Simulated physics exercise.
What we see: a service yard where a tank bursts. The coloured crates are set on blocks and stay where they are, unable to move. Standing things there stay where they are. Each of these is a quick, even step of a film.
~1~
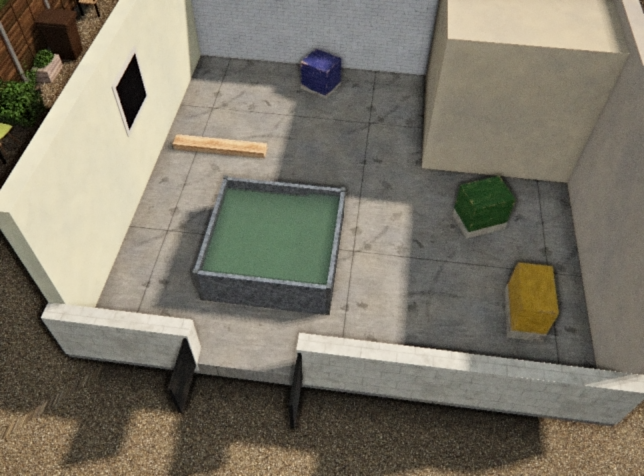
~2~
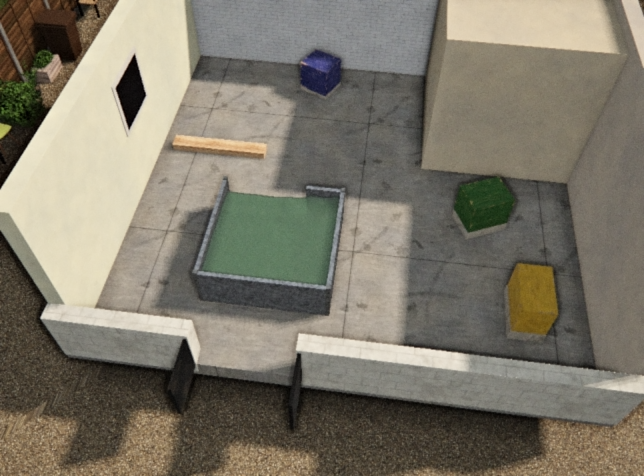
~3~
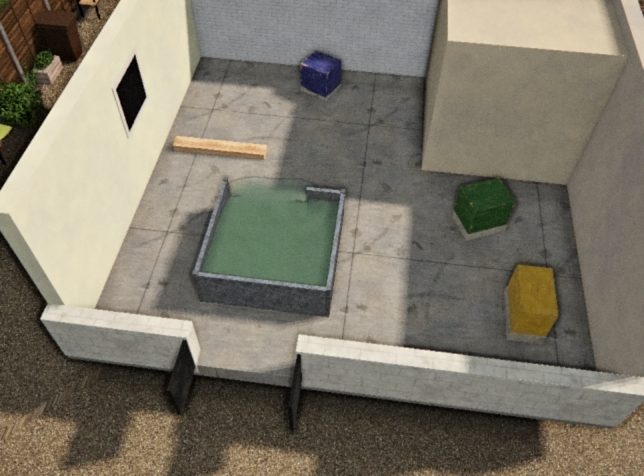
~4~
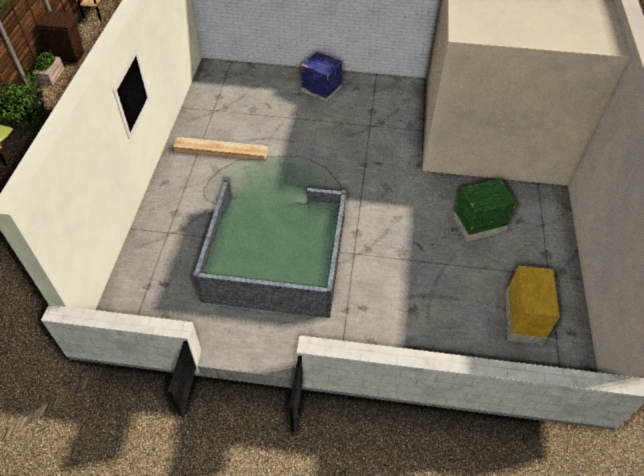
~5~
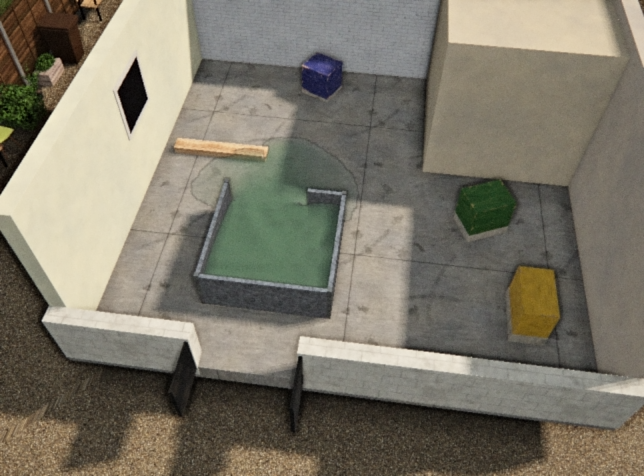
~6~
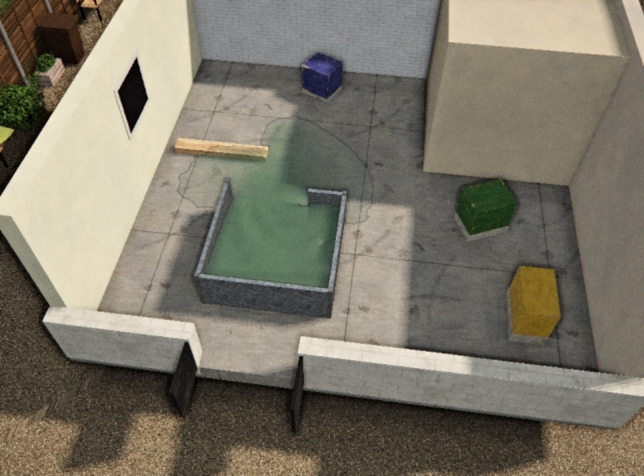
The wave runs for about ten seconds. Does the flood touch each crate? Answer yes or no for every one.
Blue crate: Yes; green crate: No; yellow crate: No.
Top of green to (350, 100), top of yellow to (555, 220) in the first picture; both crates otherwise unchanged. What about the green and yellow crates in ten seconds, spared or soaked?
As I read it, the green crate gets flooded and the yellow crate stays clear.
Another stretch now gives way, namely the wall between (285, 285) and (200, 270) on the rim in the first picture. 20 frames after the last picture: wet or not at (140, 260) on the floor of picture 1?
Answer: Flooded.
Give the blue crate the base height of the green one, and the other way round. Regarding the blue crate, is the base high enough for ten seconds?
Well, after the swap blue crate gets reached.
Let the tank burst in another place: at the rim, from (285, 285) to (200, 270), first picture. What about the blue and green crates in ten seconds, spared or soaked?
The blue crate is untouched and the green crate is untouched.
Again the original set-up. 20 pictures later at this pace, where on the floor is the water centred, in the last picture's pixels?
Centre: Close to (279, 159).
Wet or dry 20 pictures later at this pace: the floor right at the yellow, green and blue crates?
Yellow crate dry; green crate dry; blue crate wet.
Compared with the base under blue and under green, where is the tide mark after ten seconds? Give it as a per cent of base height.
I'd put it at some 430 % for one and some 40 % for the other, in that order.
A moment on, water covers 30 % of the floor; the blue crate water round its plinth, the green crate not reached, the yellow crate not reached.
Next, water covers 45 % of the floor; the blue crate water round its plinth, the green crate not reached, the yellow crate not reached.
Then, water covers 50 % of the floor; the blue crate water round its plinth, the green crate not reached, the yellow crate not reached.
Later, water covers 70 % of the floor; the blue crate water round its plinth, the green crate water round its plinth, the yellow crate not reached.
In the end, water covers 90 % of the floor; the blue crate was topped, the green crate stayed above the water, the yellow crate stayed above the water.
